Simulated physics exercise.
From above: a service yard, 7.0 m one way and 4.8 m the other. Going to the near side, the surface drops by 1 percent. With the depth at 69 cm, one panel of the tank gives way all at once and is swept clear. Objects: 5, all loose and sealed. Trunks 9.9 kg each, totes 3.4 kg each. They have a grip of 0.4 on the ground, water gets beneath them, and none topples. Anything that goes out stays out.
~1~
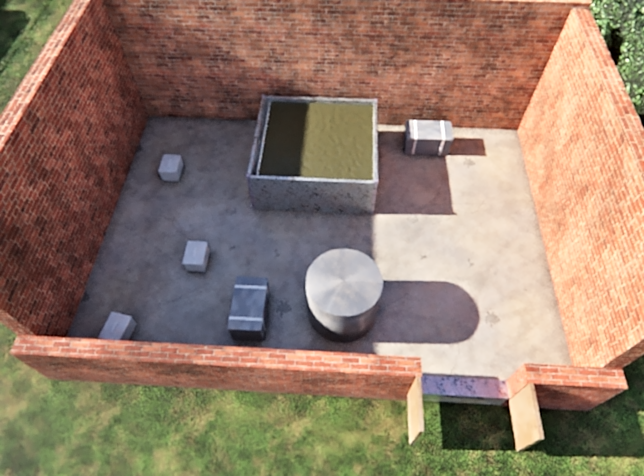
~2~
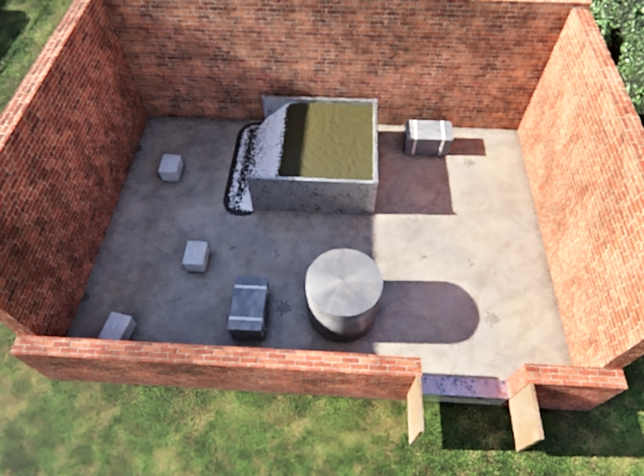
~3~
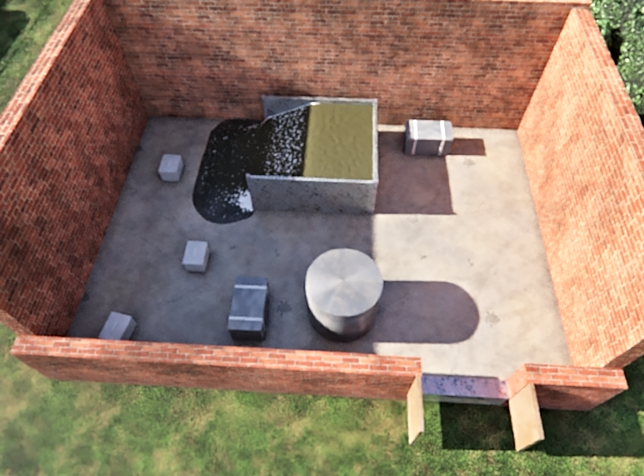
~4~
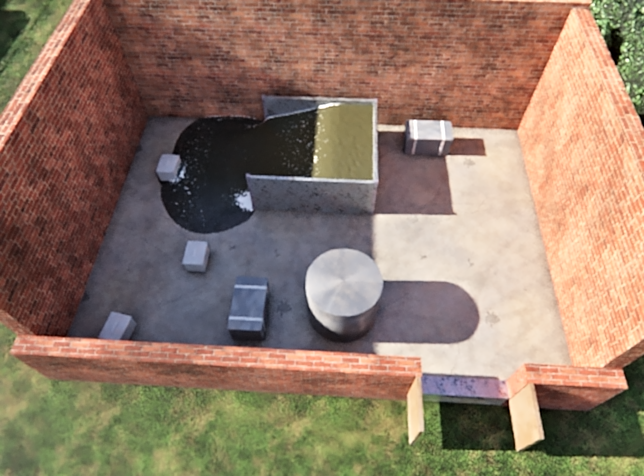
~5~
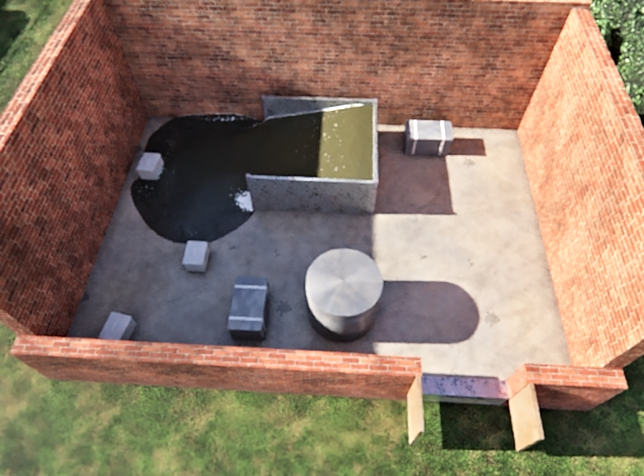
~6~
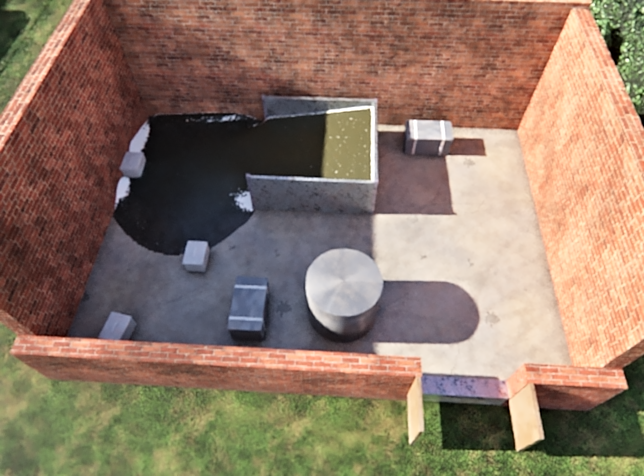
Walled service yard seen from above, a tank's left side opening, dark water spreading across concrete and pushing one small tote left.
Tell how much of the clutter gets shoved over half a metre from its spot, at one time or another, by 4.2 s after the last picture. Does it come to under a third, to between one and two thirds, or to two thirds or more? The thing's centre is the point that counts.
Two thirds or more.
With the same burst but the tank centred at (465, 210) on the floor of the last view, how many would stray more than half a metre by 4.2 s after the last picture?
So the tally would be 4.
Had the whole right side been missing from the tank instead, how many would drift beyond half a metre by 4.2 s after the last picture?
Then it comes to 2 of them.
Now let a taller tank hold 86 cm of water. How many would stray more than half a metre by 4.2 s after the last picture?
With that change, 4 of them.
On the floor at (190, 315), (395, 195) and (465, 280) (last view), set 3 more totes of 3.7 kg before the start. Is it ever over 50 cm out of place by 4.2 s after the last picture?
Reading them off in order: Clears the mark, not beyond, not beyond.
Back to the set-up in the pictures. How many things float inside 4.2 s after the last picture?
At that instant the tally stands at 2.
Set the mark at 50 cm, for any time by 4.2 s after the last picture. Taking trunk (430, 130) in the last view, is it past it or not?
Short answer, undershooting.
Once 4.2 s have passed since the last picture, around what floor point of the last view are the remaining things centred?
I'd put it close to (296, 247) in the last view.
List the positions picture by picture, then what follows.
The first frame shows a tote at (170, 163) rests on the ground; a trunk at (248, 302), on the bottom; 3.4 m2 under water; 0 of 5 have shifted.
The second frame shows a tote at (170, 163), on the bottom; a trunk at (248, 302) rests on the ground; water covers 4.5 m2; 0 of 5 have shifted.
The third frame shows a tote at (170, 163), on the bottom; a trunk at (248, 302) rests on the ground; 5.8 m2 under water; 0 of 5 have shifted.
The fourth frame shows a tote at (168, 163), on the bottom, 3 cm from its start; a trunk at (248, 302) rests on the ground; water covers 7.2 m2; 0 of 5 have shifted.
The fifth frame shows a tote at (149, 162) rests on the ground, 36 cm from its start; a trunk at (248, 302) rests on the ground; 8.7 m2 under water; 1 of 5 have shifted.
The sixth frame shows a tote at (132, 161), afloat, 65 cm from its start; a trunk at (248, 302), on the bottom; 9.8 m2 under water; 1 of 5 have shifted.
Then, 0.4 s after the last picture 1 of 5 are over 50 cm from their spots; 1 afloat.
Then, 1.5 s after the last picture 1 of 5 are over 50 cm from their spots; 1 afloat.
Then, 2.8 s after the last picture 4 of 5 are over 50 cm from their spots; 3 afloat.
Then, 4.2 s after the last picture 4 of 5 are over 50 cm from their spots, and 4 have been at some point; 2 afloat.
